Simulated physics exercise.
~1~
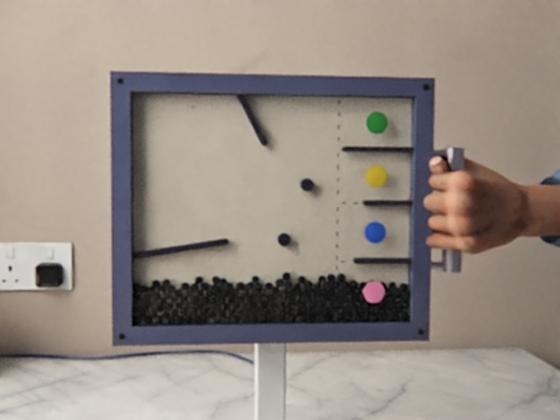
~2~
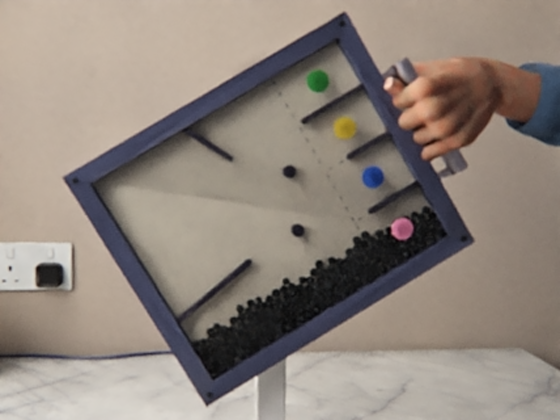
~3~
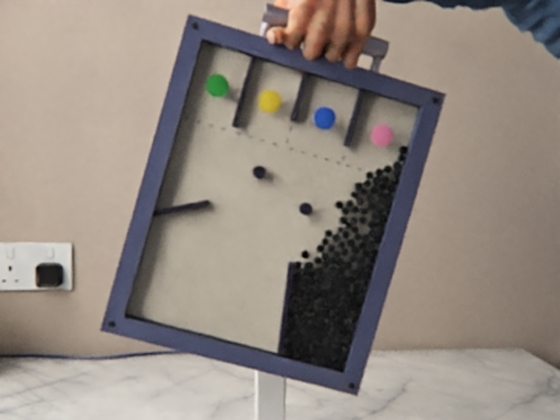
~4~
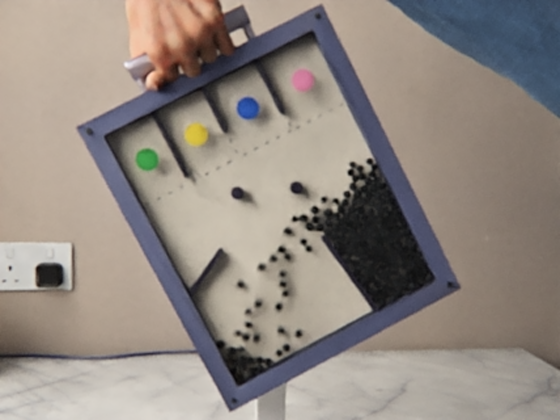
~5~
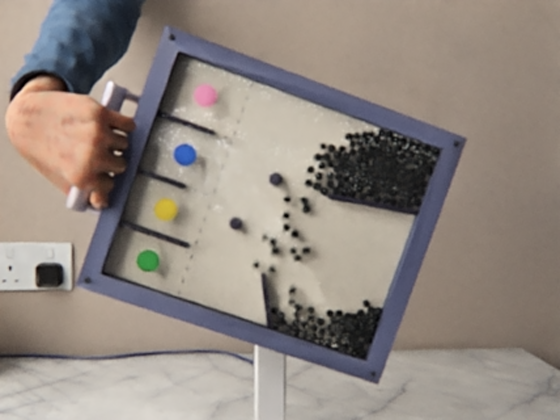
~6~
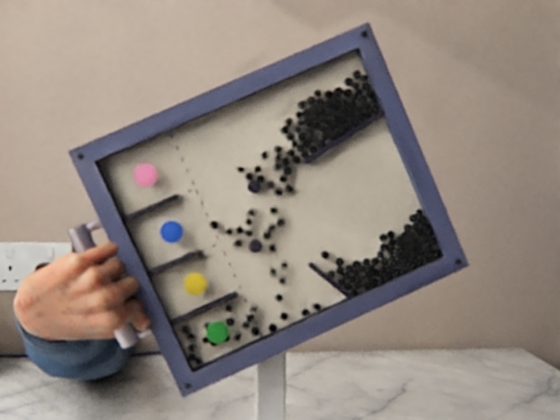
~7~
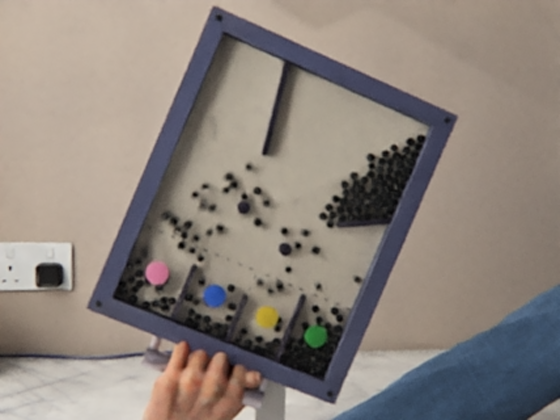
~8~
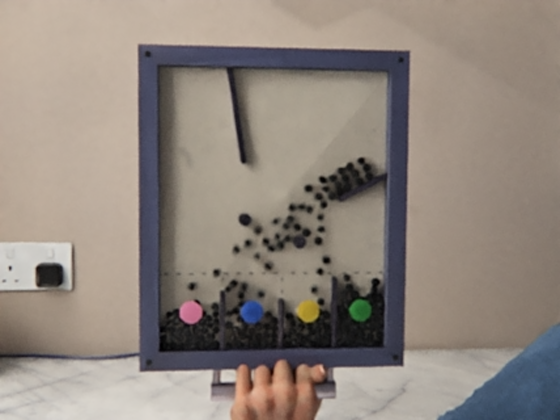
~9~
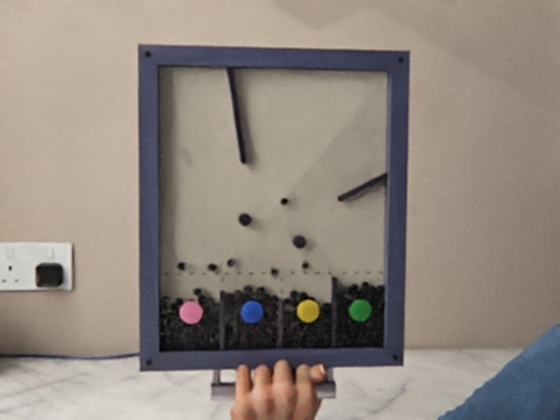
Black beads tumbling past pegs inside a framed case as a hand turns it anticlockwise, settling in four colour-dotted pockets below.
